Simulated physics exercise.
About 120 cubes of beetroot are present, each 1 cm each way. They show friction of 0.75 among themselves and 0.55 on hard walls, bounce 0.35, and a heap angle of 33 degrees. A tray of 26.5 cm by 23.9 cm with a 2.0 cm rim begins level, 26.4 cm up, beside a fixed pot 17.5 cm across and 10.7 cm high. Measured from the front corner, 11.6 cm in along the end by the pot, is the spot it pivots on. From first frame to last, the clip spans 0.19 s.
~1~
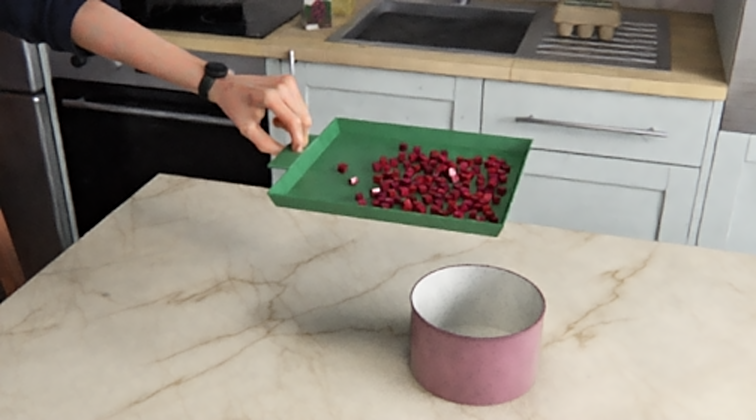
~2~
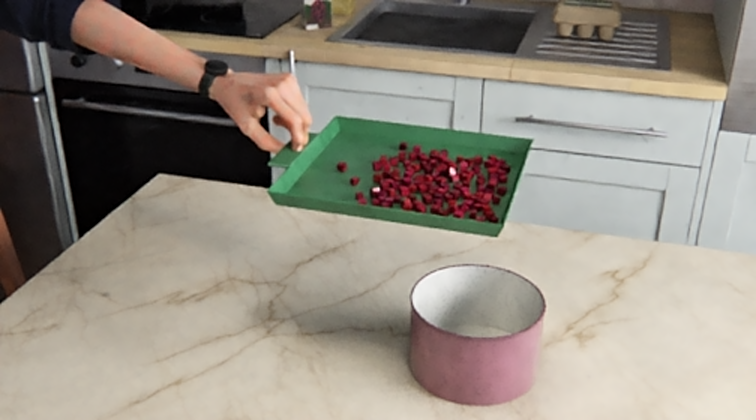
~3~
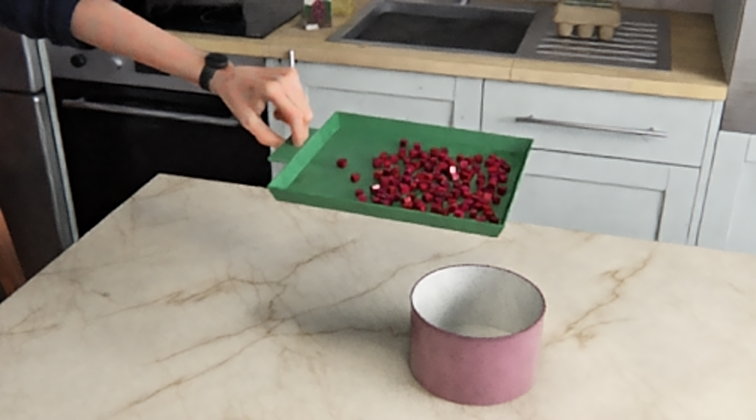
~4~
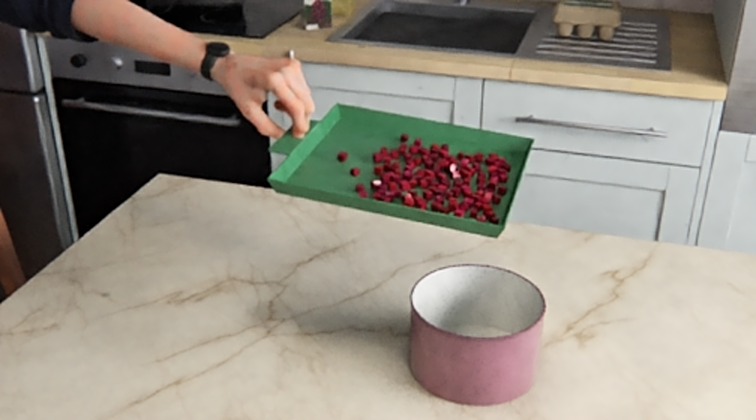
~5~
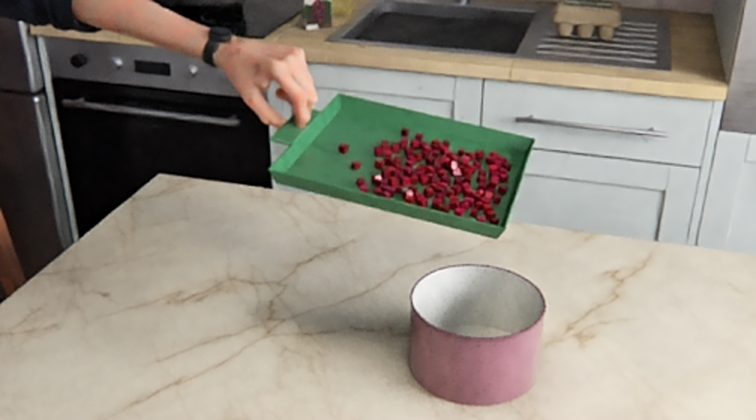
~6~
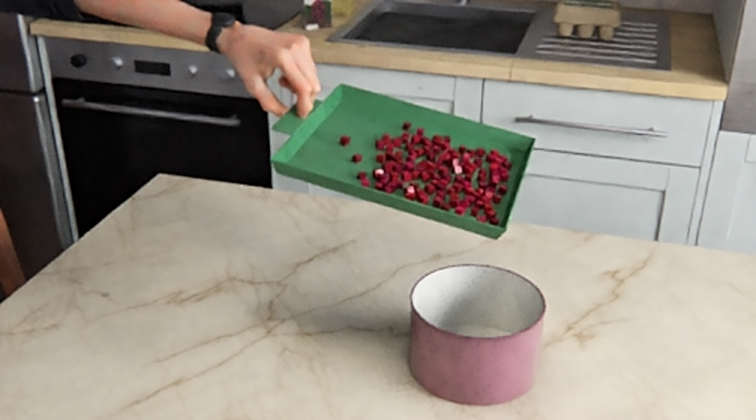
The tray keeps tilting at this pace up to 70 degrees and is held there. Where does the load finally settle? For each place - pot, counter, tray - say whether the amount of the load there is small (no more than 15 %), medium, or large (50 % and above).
Pot: Small; counter: Medium; tray: Large.
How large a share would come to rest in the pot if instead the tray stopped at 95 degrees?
In that case some 5 per cent.
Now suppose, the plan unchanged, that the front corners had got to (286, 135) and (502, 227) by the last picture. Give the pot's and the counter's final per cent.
Pot: 5, counter: 65.
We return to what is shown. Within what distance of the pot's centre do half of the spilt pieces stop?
Distance: Roughly 26 cm.
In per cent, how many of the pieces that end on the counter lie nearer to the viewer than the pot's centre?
Roughly 60 percent of the spill.
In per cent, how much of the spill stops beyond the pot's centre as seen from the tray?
Share past the middle: Roughly 100 percent.
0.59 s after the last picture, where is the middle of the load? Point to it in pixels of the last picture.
By then the middle of the load sits around (503, 181).
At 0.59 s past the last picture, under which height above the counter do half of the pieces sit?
Some 30 cm above the counter.
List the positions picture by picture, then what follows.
Tray tilt 0 degrees, front corners at (275, 191) and (498, 221); middle of the pieces at (441, 182); pot at (478, 299), in the first frame.
Tray tilt 0 degrees, front corners at (275, 189) and (498, 222); middle of the pieces at (441, 182), in the second frame.
Tray tilt 2 degrees, front corners at (276, 185) and (498, 222); middle of the pieces at (441, 180), in the third frame.
Tray tilt 4 degrees, front corners at (276, 177) and (499, 223), lowest corner right front; middle of the pieces at (441, 178), in the fourth frame.
Tray tilt 7 degrees, front corners at (277, 168) and (500, 224), lowest corner right front; middle of the pieces at (442, 175), in the fifth frame.
Tray tilt 10 degrees, front corners at (279, 158) and (501, 225), lowest corner right front; middle of the pieces at (443, 171); pot at (478, 299), in the sixth frame.
Then, 0.35 s after the last picture, tilt 39 degrees; the tray holds 100 %, the pot 0 %.
Then, 0.59 s after the last picture, tilt 59 degrees; the tray holds 100 %, the pot 0 %.
Then, 0.94 s after the last picture, tilt 70 degrees; the tray holds 70 %, the pot 0 %.
In the end, pot 0 %, counter 30 %, tray 70 %.
